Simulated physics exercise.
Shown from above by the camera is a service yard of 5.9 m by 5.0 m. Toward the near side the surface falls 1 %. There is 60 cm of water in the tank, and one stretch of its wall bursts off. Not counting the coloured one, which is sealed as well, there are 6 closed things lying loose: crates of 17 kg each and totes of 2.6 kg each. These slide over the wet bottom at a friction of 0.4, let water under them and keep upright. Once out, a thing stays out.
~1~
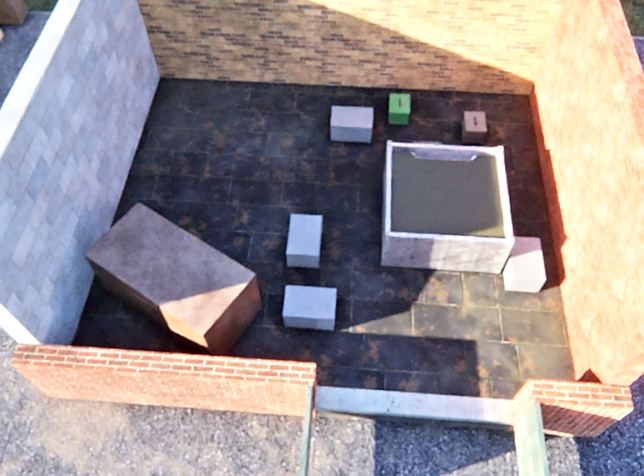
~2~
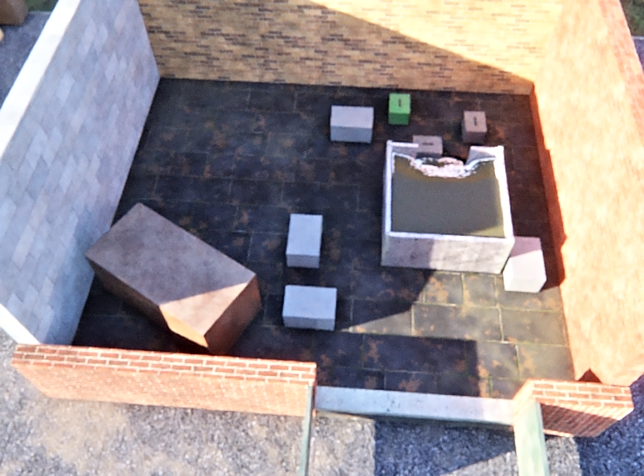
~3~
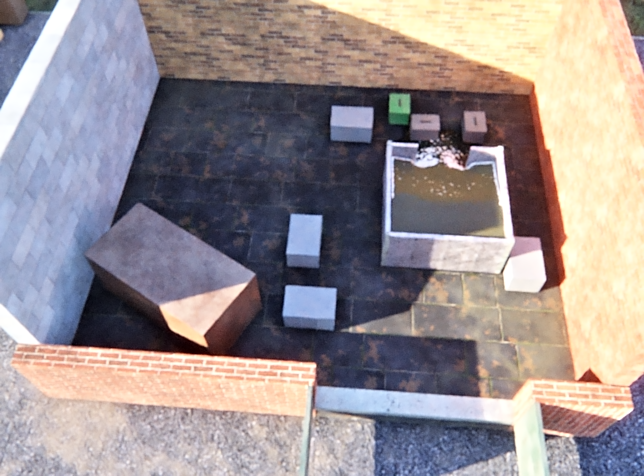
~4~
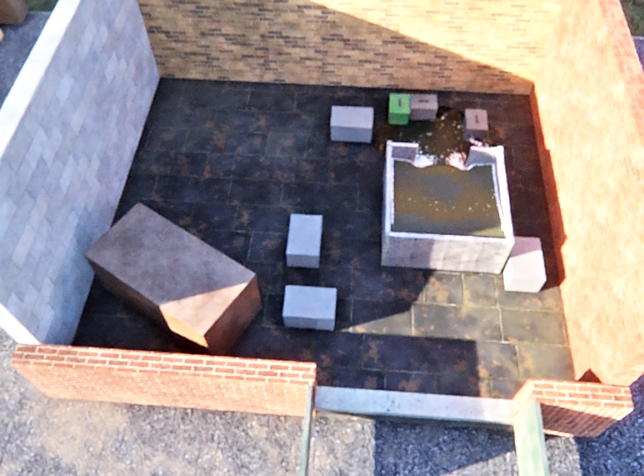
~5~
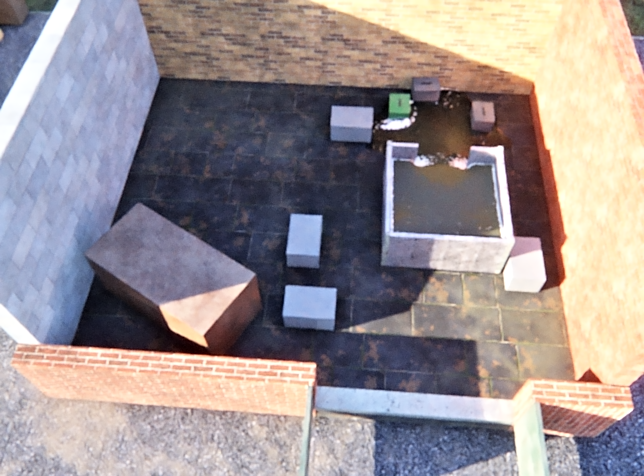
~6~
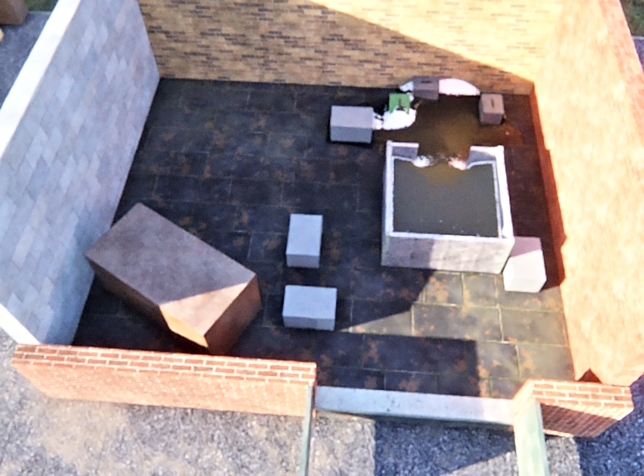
Murky water burst through the back wall of a tank in a walled yard, pushing a small grey box away toward the brick wall, then spread around the green box and its neighbours.
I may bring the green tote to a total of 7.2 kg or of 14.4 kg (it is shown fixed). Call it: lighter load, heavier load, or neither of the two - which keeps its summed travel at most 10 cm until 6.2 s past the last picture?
Call: Neither of the two.
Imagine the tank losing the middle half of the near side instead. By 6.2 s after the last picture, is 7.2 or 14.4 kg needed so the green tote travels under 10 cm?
So the lighter pick works.
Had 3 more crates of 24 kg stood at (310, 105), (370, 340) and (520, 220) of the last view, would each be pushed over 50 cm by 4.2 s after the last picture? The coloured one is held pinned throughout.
In order: Farther, then not as far, then farther.
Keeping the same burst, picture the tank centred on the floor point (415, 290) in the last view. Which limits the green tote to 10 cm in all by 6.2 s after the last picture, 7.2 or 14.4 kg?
Result, then: Both fail.
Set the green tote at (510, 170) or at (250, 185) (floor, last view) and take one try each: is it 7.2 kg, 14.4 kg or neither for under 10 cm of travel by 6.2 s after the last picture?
At the first place nothing works, and at the second the small mass does it.
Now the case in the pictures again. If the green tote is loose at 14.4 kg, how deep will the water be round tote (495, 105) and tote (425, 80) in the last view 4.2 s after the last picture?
About 5 and 6 cm.
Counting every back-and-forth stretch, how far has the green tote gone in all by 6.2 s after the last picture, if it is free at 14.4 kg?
300 cm.
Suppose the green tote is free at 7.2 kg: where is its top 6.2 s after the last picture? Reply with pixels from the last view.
Pixel estimate: Near (253, 135).
Then, 0.6 s after the last picture the green tote would be 72 cm from its start with 7.2 kg and 58 cm from its start with 14.4 kg; 13 cm of water round it then.
Then, 2.3 s after the last picture the green tote would be 220 cm from its start with 7.2 kg and 239 cm from its start with 14.4 kg; 5 cm of water round it then.
Then, 4.2 s after the last picture the green tote would be 226 cm from its start with 7.2 kg and 246 cm from its start with 14.4 kg; 4 cm of water round it then.
Then, 6.2 s after the last picture the green tote would be 226 cm from its start with 7.2 kg and 246 cm from its start with 14.4 kg; 4 cm of water round it then.
